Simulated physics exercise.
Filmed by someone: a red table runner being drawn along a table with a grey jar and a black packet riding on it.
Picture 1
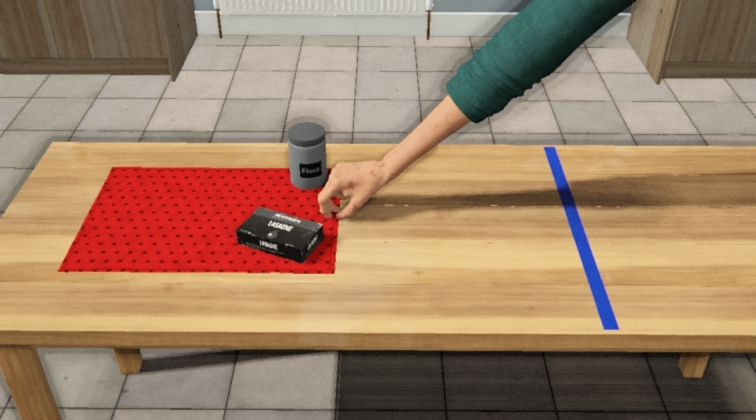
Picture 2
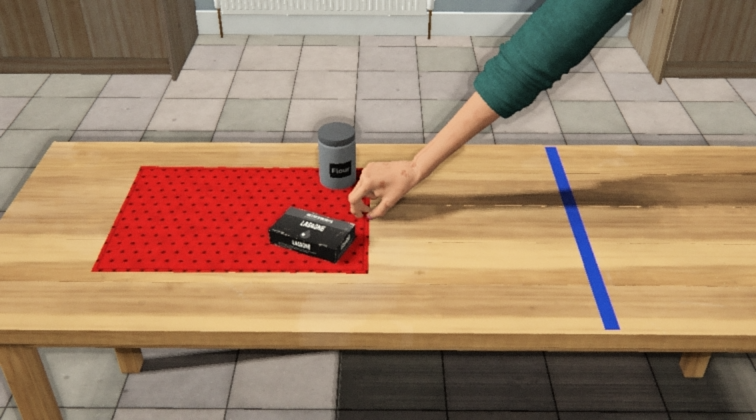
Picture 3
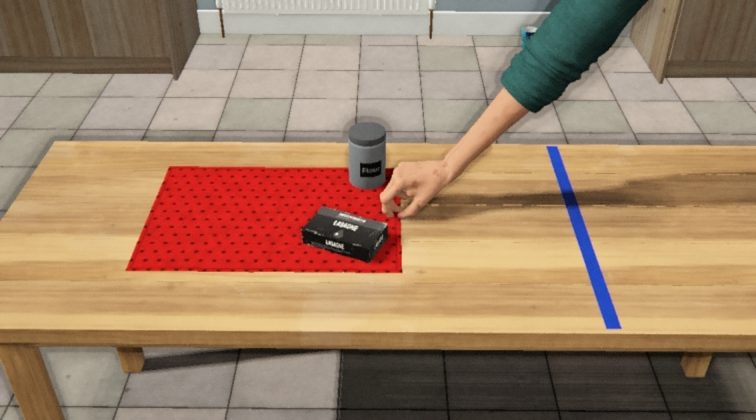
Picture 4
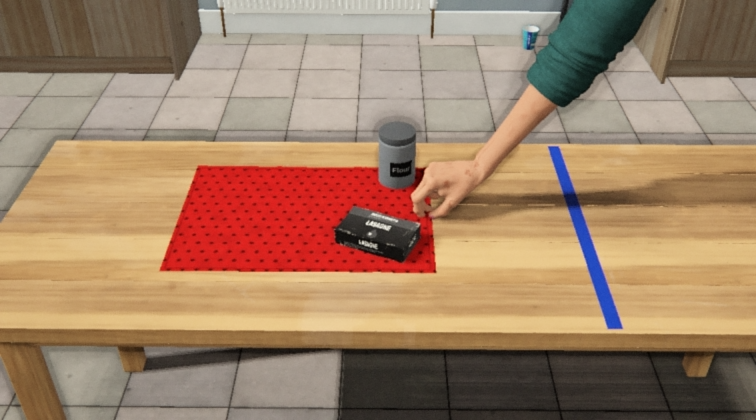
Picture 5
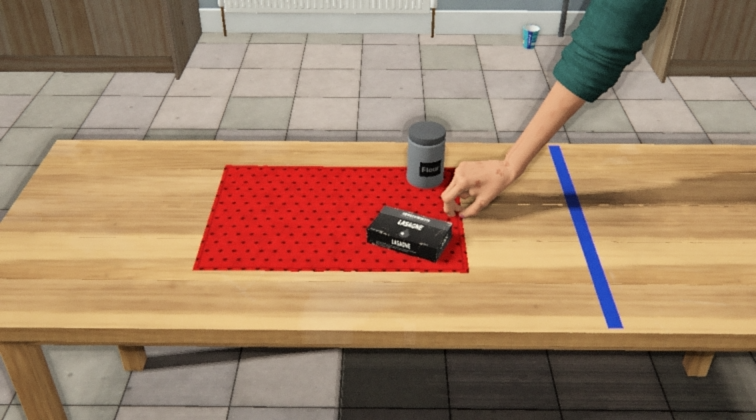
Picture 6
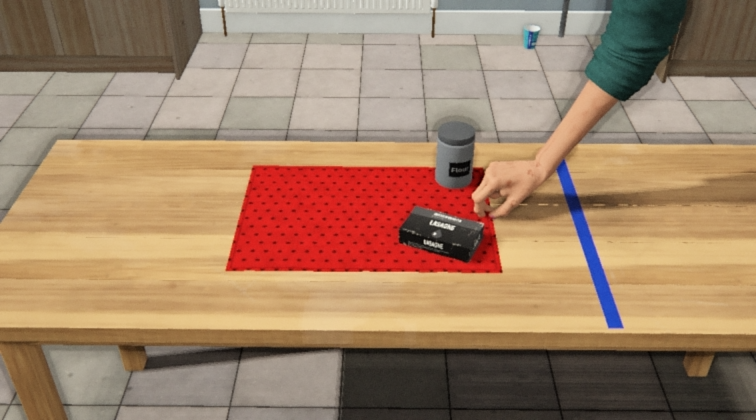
In the video, a hand in a green sleeve pulls a red patterned table runner steadily to the right across a wooden table, and the grey jar and black packet move along with it toward a blue tape strip.
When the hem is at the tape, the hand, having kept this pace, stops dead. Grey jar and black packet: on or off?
Grey jar - off; black packet - off.
Then, 0.10 s past the final frame, hem short of the tape; grey jar on the cloth near (513, 156); black packet on the cloth near (504, 234).
Then, 0.21 s past the final frame, hem at the tape; grey jar ahead of the hem near (571, 156); black packet on the cloth near (568, 235).
When it is over, hem at the tape; grey jar ahead of the hem near (664, 159); black packet ahead of the hem near (660, 237). The grey jar leaves the cloth and the black packet shoots off the front.
